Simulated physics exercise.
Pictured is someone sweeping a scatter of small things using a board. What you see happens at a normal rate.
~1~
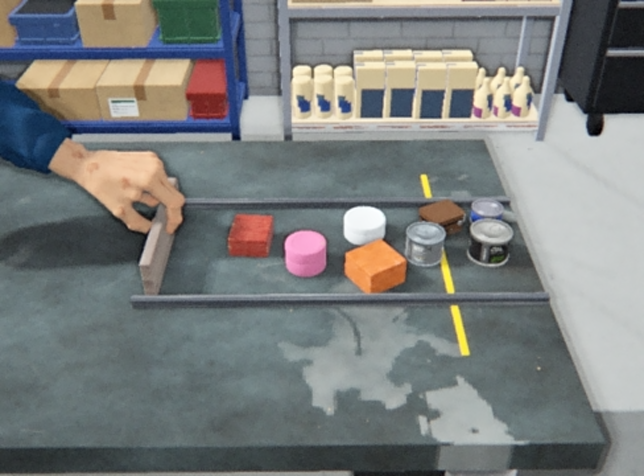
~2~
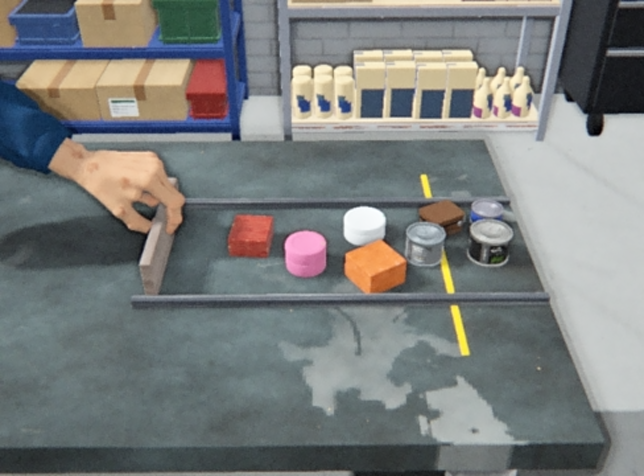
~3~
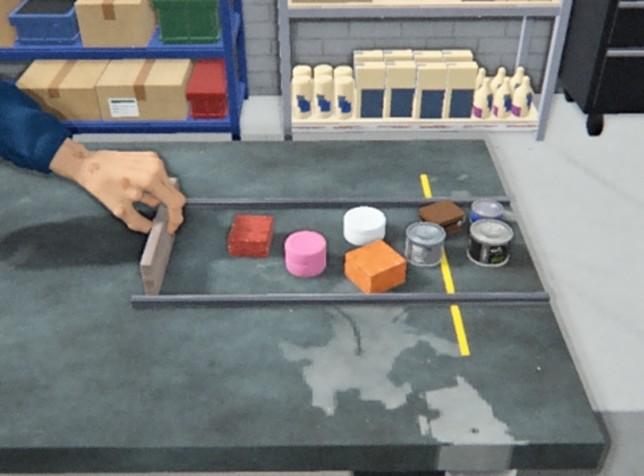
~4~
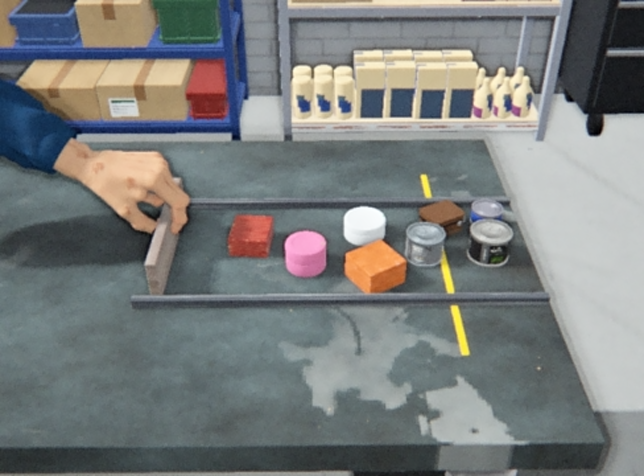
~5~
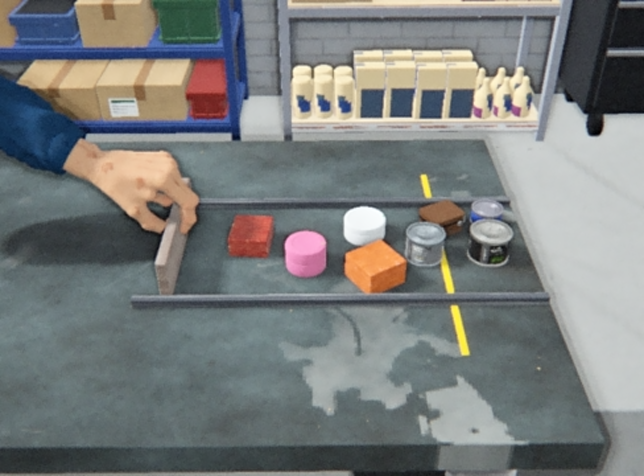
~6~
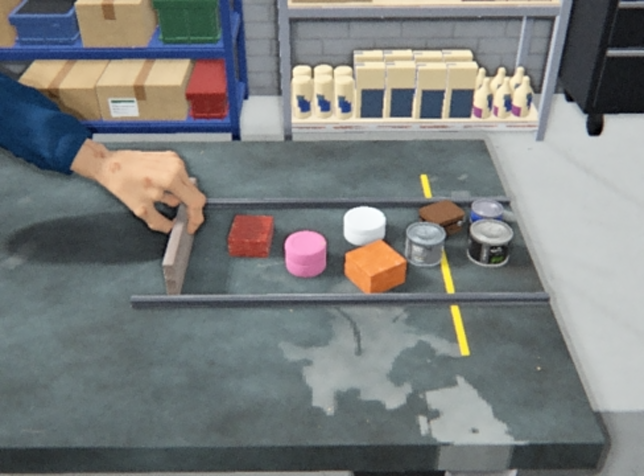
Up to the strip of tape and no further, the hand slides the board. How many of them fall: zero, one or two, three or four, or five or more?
Lost: More than two, under five.
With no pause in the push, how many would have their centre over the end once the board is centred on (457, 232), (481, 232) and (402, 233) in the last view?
Counts by place: 3 / 6 / 1.
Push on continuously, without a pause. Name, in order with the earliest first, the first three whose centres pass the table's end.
First the blue pot, then the black tin, then the brown case.
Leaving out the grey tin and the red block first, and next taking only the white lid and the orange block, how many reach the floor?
The count is 1 in the first case and 1 in the second.
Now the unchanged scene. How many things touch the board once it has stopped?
The count comes out at 2.
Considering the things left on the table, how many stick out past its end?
0 is the number.
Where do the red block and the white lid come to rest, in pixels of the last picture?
Final spots - red block (458, 233), white lid (494, 223).
A little later, none off yet; blue pot at rest near (486, 215); black tin at rest near (489, 243); brown case at rest near (441, 220).
When it is over, the number that fall off is three or four; down, brown case, black tin and blue pot.
